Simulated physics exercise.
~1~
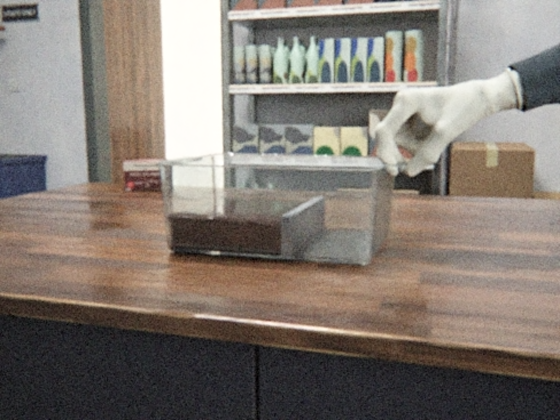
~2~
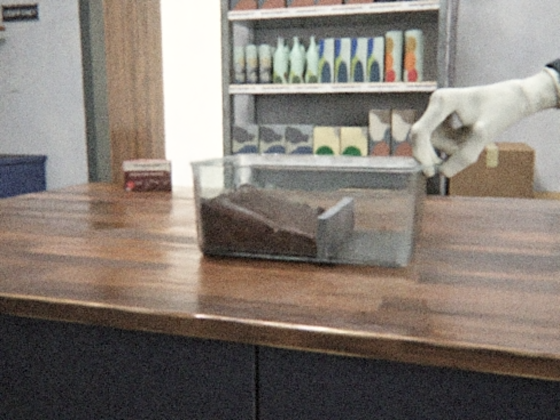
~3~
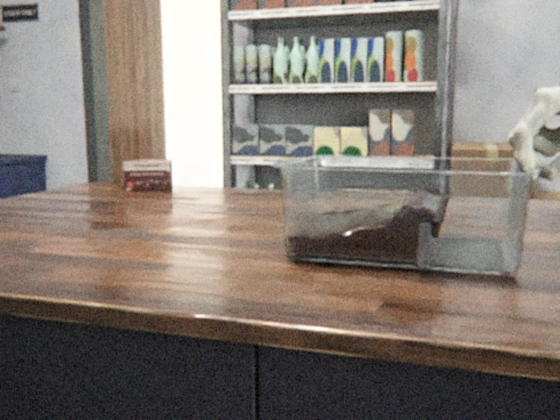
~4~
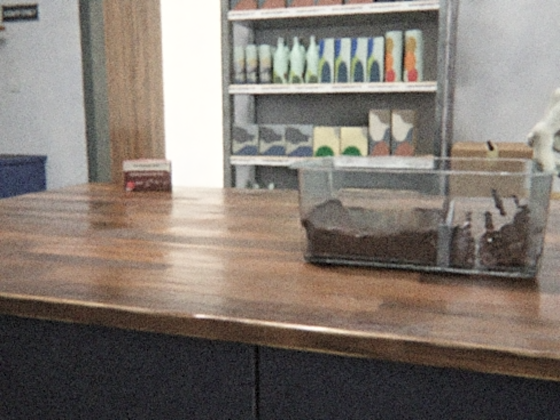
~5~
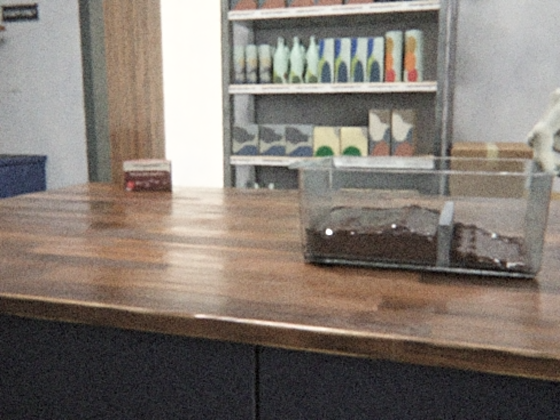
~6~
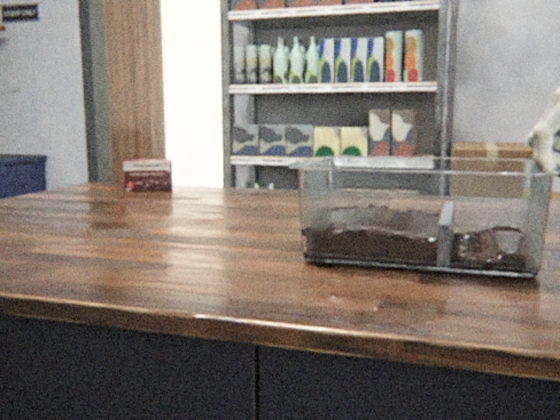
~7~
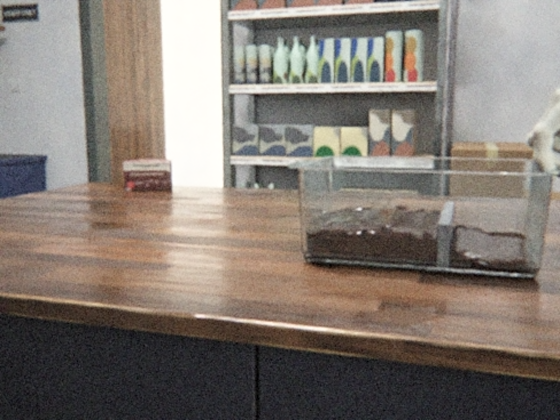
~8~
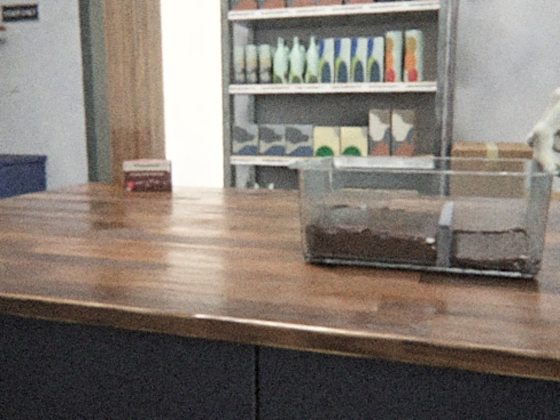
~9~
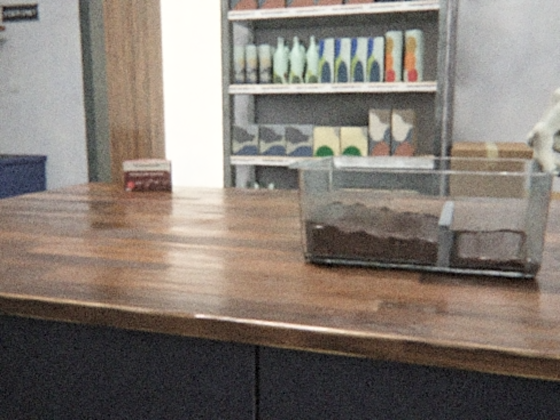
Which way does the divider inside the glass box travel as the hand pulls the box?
The divider moves to the right along with the box.
